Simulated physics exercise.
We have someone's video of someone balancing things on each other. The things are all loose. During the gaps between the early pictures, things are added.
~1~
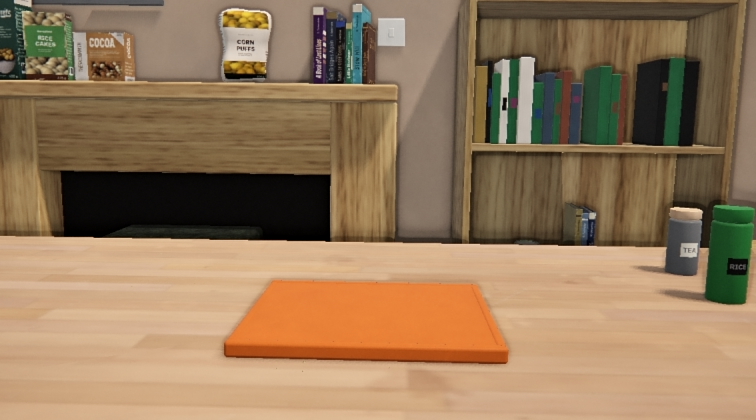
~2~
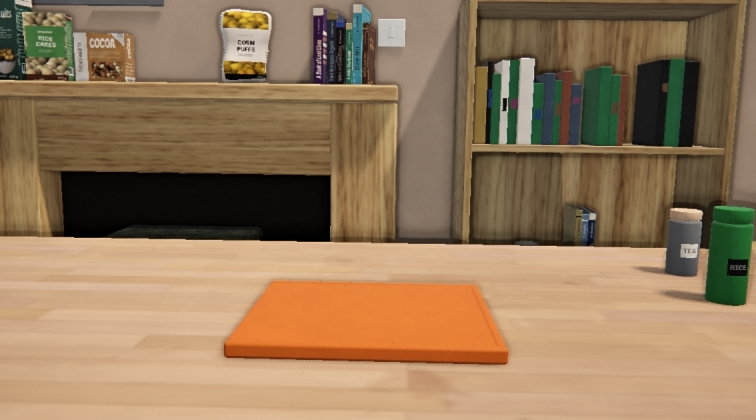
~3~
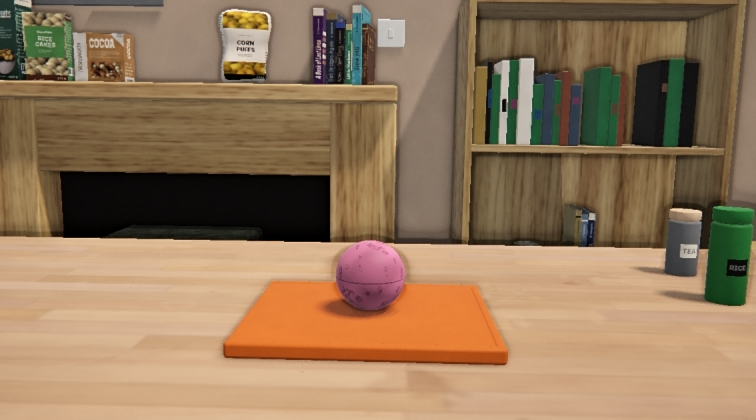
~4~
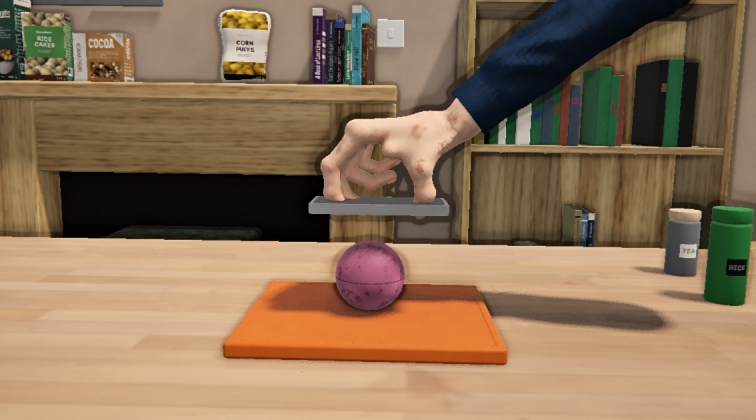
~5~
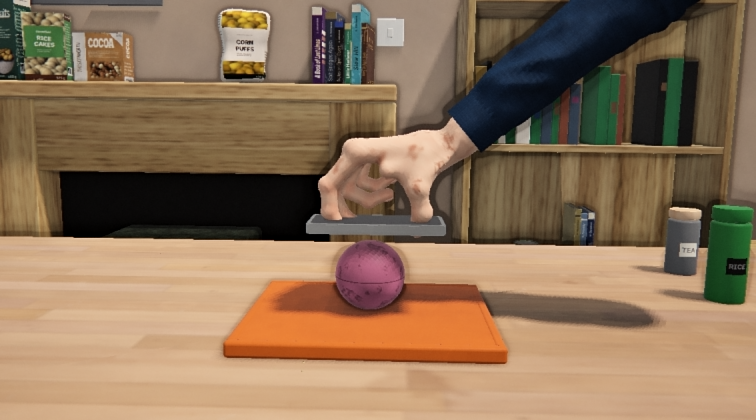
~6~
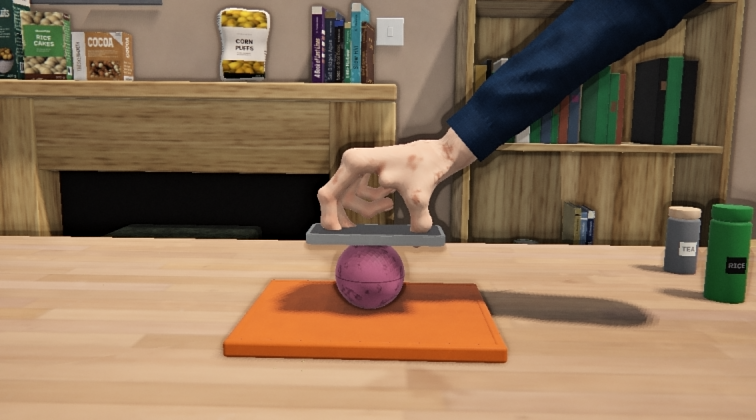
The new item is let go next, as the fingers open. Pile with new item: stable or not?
The pile cannot bear the load.
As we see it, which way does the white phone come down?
As we see it, to our right.
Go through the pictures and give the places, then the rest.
In the first frame, the last thing is not in view yet; green shaker (729, 254).
In the second frame, the last thing is not in view yet; grey shaker (684, 242).
In the third frame, the last thing is not in view yet; green shaker (729, 255).
The fourth frame shows still above its spot; white phone (379, 206); grey shaker (683, 242).
The fifth frame shows still above its spot; white phone (376, 224); green shaker (728, 254).
The sixth frame shows in place under the hand; white phone (376, 235); grey shaker (682, 240).
Then, 0.60 s past the last view, white phone now fallen.
Then, 0.80 s past the last view, things are still on the move.
Finally, fallen, white phone; the other 4 still in place. Final places as the last picture's camera would see them, white phone near (543, 313). The pile gives way.
